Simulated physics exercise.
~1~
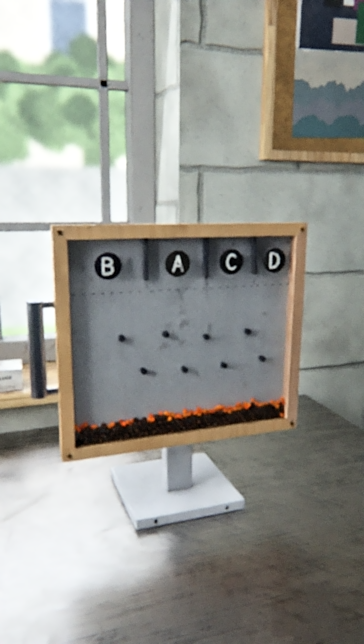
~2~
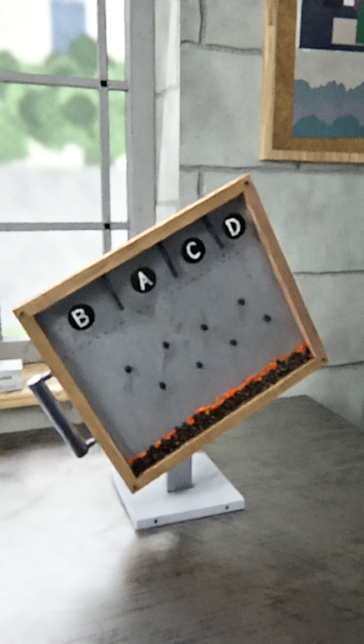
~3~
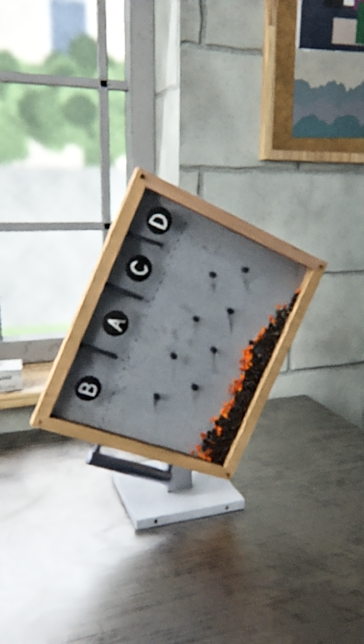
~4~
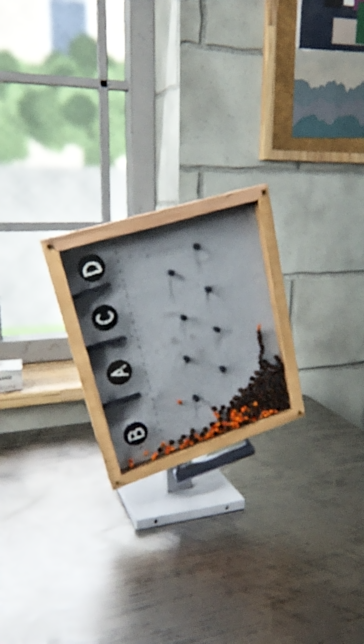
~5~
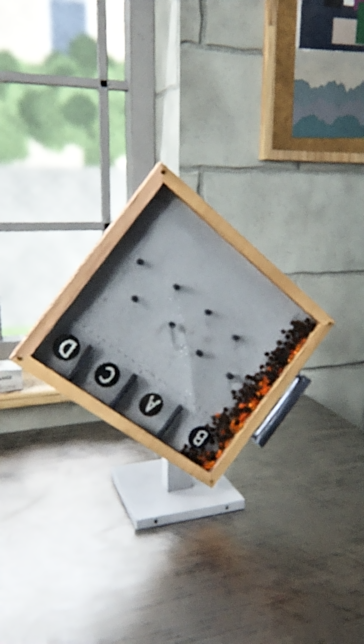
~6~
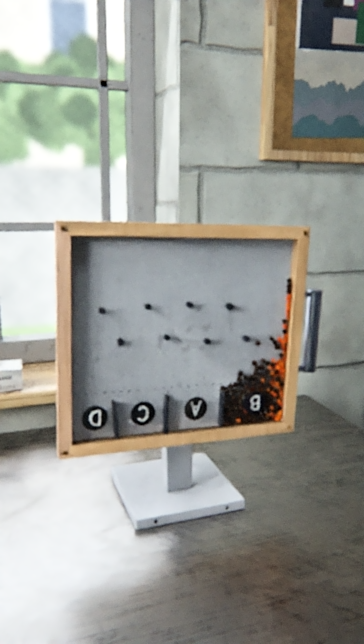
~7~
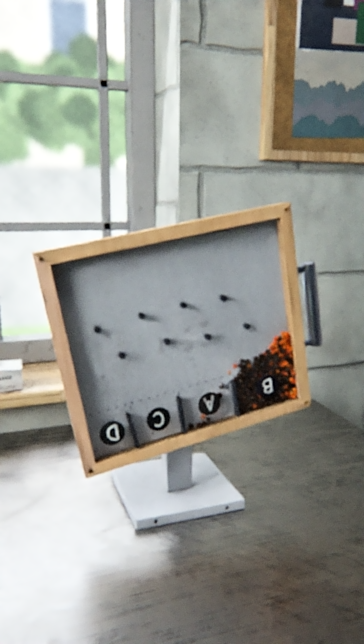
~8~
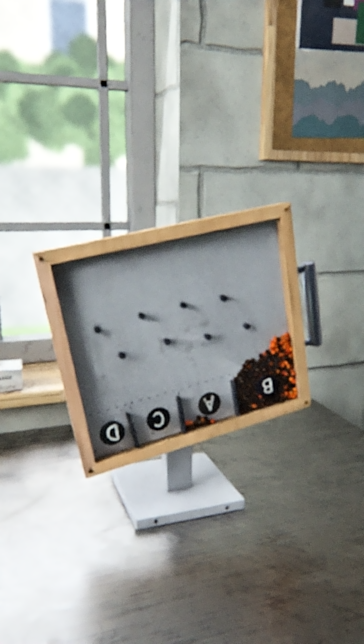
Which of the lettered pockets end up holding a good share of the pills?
Only pocket B ends up with a good share of the pills. Pockets A, C and D hold few or none.
